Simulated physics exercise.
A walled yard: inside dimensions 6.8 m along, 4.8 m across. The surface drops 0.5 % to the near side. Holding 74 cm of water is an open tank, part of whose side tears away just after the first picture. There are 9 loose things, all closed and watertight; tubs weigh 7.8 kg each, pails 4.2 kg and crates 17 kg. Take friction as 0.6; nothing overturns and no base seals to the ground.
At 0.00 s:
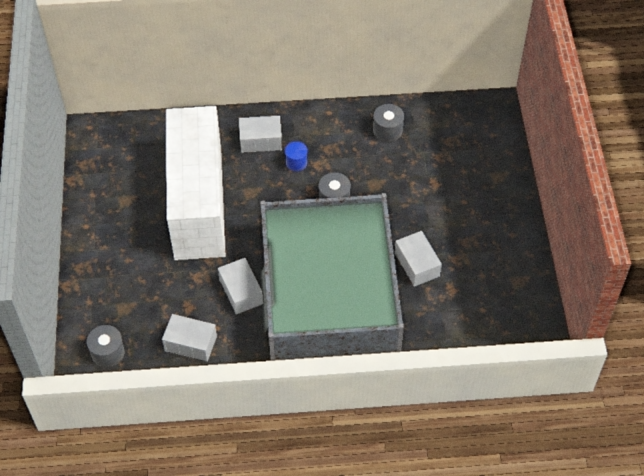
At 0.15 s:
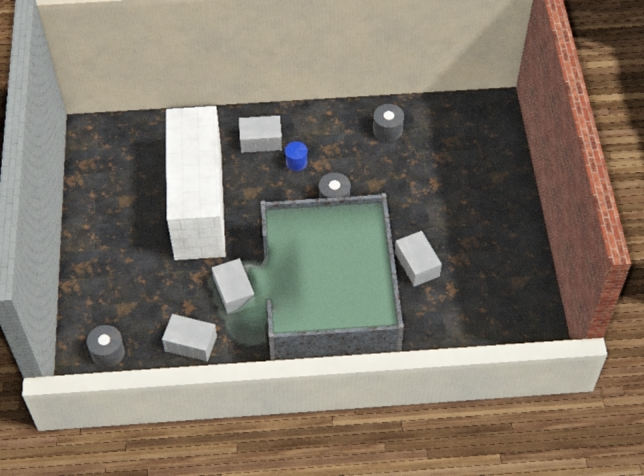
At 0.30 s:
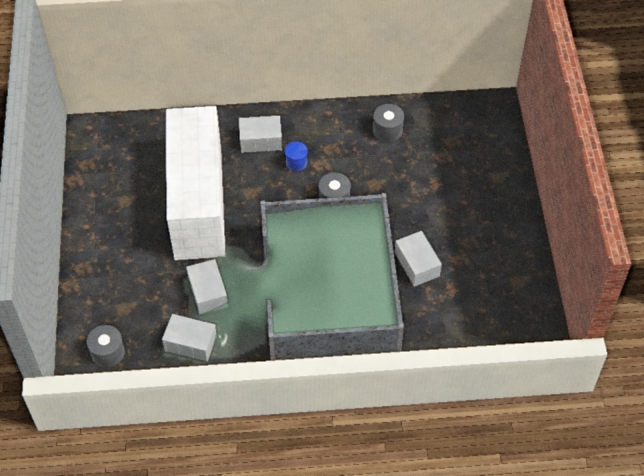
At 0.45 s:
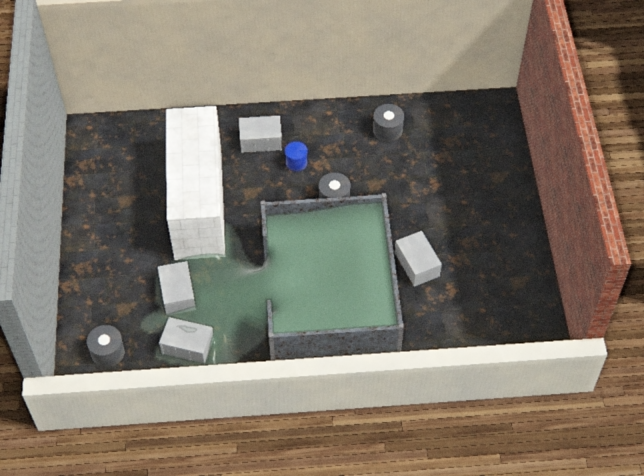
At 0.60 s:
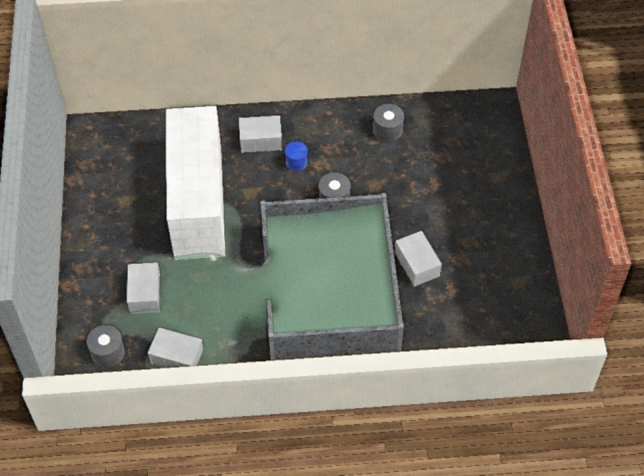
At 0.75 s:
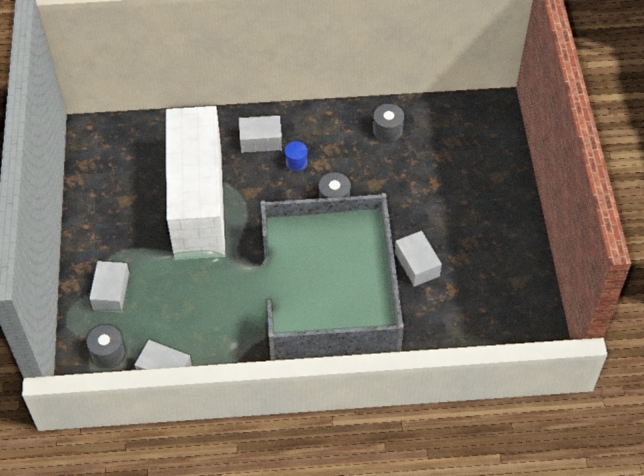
Greenish water spreads leftward through a gap in the left side of a grey-walled tank, carrying one pale grey crate left across the floor, then a second crate toward the near wall. The dark, mottled yard is seen from above, with cream walls front and back, grey left and brick right. A tall white block, a small blue pail, grey pails and other crates stay put, as does the camera.
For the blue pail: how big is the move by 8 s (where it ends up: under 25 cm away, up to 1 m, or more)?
The way I see it, it gets displaced a short stretch.
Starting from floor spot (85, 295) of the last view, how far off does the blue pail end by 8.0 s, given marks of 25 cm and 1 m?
In the end it is hauled off.
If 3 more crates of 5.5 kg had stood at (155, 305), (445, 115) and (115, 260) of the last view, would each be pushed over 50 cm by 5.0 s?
Taking them in order: Far enough, not far enough and far enough.
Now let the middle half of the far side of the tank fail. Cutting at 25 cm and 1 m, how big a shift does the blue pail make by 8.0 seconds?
With that failure, the blue pail lands a long way off.
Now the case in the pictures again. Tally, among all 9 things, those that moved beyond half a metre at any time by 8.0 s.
All told, that gives 7.
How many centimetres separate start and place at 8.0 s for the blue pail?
50 cm.
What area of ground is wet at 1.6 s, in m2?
Somewhere about 11.5 m2, give or take.
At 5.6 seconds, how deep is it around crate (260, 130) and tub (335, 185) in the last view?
Around 5 cm and 1 cm.
After 1.6 s the blue pail is near (296, 151), 0.0 m from its start, aground; 3 afloat.
After 3.6 s the blue pail is near (296, 151), 0.0 m from its start, aground; 3 afloat.
After 5.6 s the blue pail is near (316, 164), 0.4 m from its start, aground; 2 afloat.
After 8.0 s the blue pail is near (324, 168), 0.5 m from its start, aground; 3 afloat.
